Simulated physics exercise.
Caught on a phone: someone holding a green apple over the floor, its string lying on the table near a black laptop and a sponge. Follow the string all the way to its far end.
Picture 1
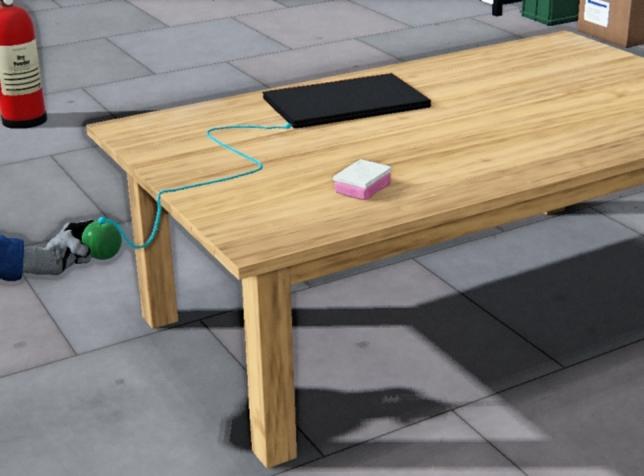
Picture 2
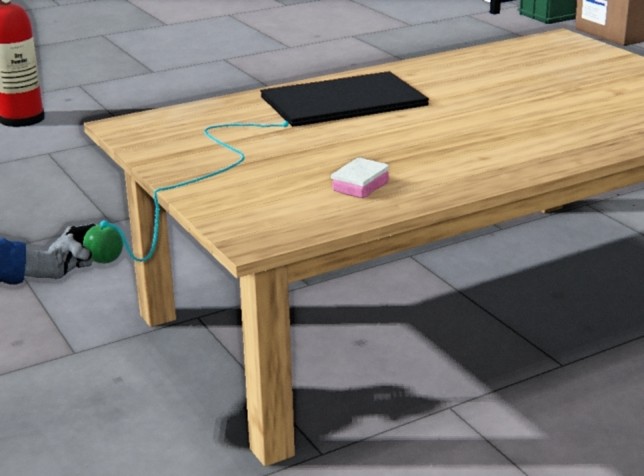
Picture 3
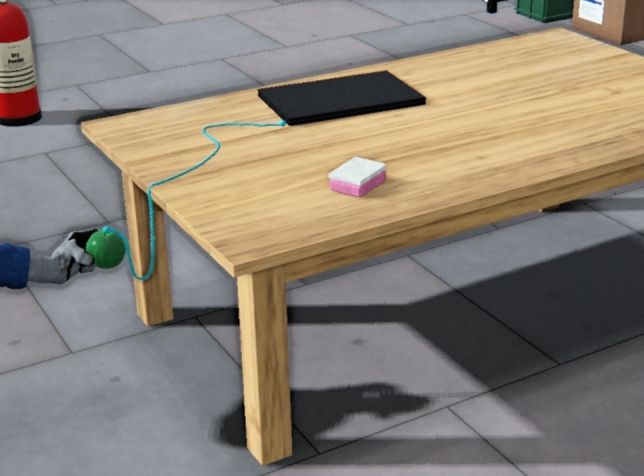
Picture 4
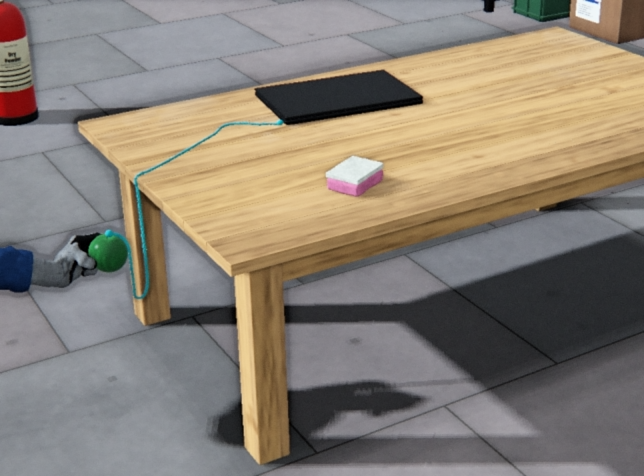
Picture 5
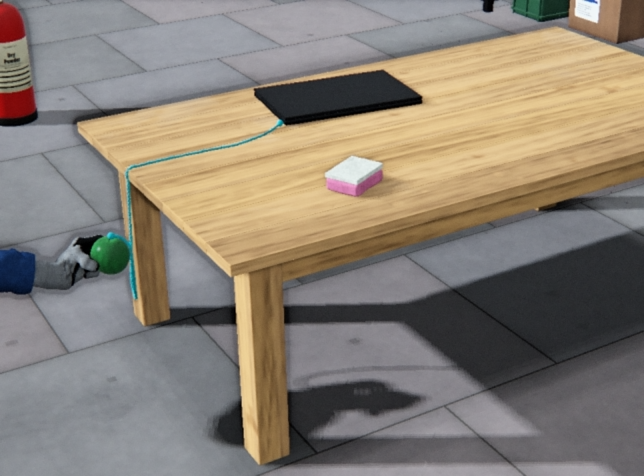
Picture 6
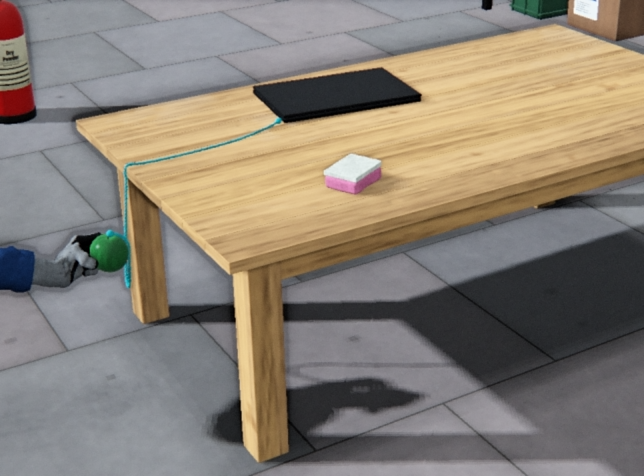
A teal string tied to a black laptop slid leftward across the wooden table and drooped over its edge, while a gloved hand held a green apple nearly still beside the table leg.
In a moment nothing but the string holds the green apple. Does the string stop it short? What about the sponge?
The green apple falls to the ground; the sponge is not moved.
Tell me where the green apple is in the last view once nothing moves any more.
Once nothing moves, its middle is close to (126, 386).
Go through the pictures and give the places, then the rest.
The first frame shows green apple (102, 240); black laptop (346, 95); sponge (363, 171).
The second frame shows green apple (103, 244).
The third frame shows green apple (106, 250).
The fourth frame shows green apple (109, 253); string through (206, 139) (137, 180).
The fifth frame shows green apple (110, 255); string through (207, 151) (129, 196).
The sixth frame shows green apple (109, 253); black laptop (336, 90); sponge (353, 165); string tied to the laptop, with much slack.
Then, 0.36 s on from there, apple on the floor near (126, 386); laptop in place; sponge in place.
In the end, apple on the floor near (126, 386); laptop in place; sponge in place. The green apple reaches the floor and the sponge remains where it stands.
